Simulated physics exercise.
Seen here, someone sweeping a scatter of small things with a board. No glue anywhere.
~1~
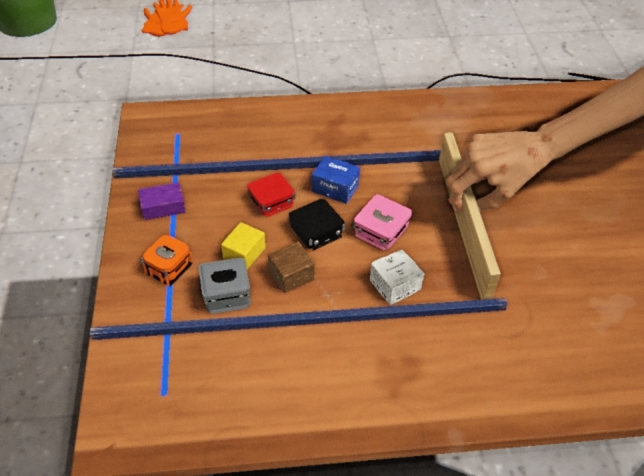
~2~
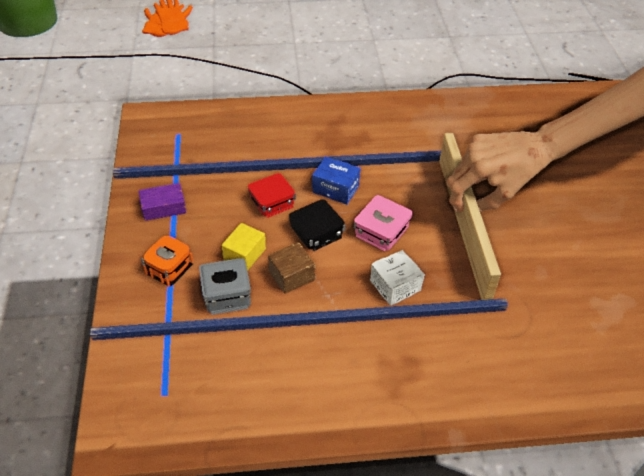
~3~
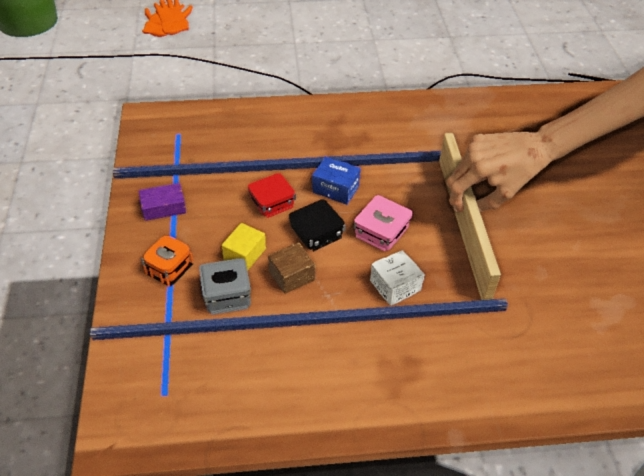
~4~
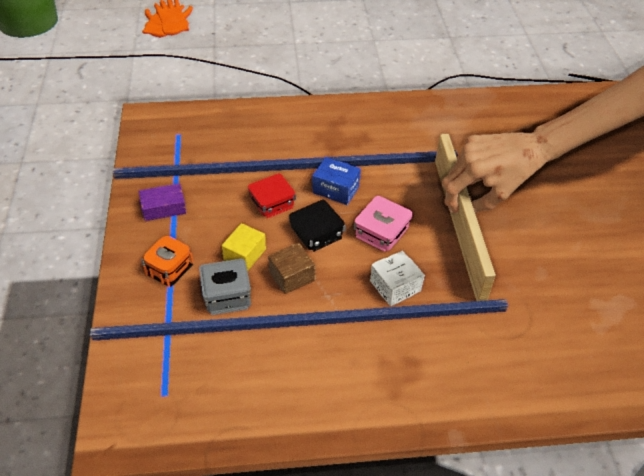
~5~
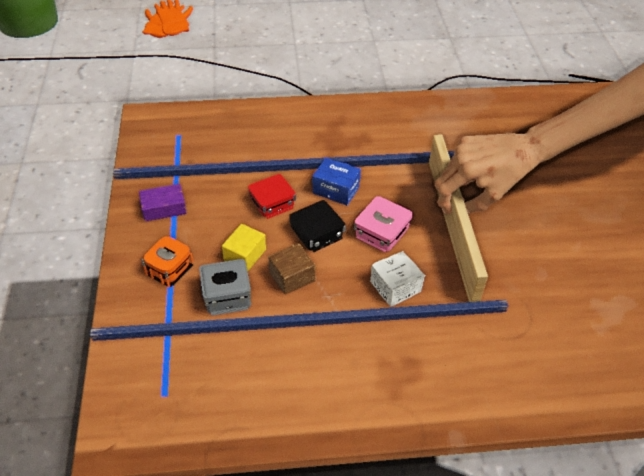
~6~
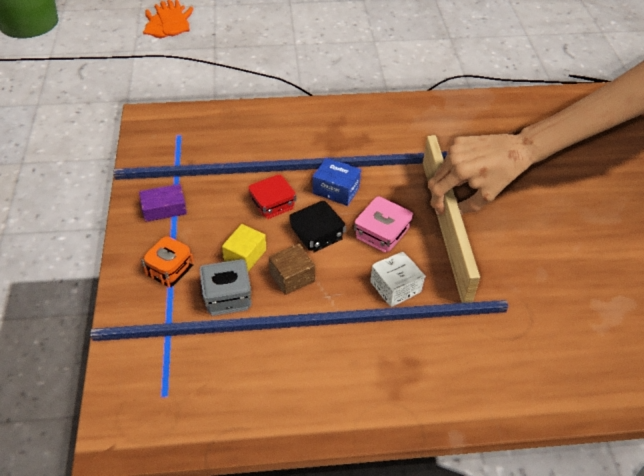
A hand held a wooden board upright at the right of some scattered colorful blocks and small cases, then slid it slightly left between two dark blue rails, while the objects stayed still.
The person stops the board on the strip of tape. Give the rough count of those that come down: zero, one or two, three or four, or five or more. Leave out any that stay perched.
The number that fall off is three or four.
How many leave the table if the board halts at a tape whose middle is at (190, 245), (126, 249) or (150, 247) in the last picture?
Down on the floor: 3, 7 and 7.
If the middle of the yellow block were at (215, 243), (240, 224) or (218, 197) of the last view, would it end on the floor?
In that order, it falls; tumbles off; tumbles off.
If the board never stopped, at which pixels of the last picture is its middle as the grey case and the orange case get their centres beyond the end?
About (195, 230), and (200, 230) for the other.
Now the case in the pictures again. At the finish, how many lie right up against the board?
In contact: 3.
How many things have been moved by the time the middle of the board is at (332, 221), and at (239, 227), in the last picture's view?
7 and 10.
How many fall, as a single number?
In all, 3 of them.
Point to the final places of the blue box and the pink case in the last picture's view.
Near (154, 195) and (150, 253).
A little later, none off yet; purple block at rest near (163, 203); orange case at rest near (168, 262); grey case at rest near (226, 288).
Next, none off yet; purple block moving near (155, 203); orange case shifted a little near (152, 258); grey case shifted about its own width near (160, 300).
When it is over, the number that fall off is three or four; down, grey case, orange case and purple block.
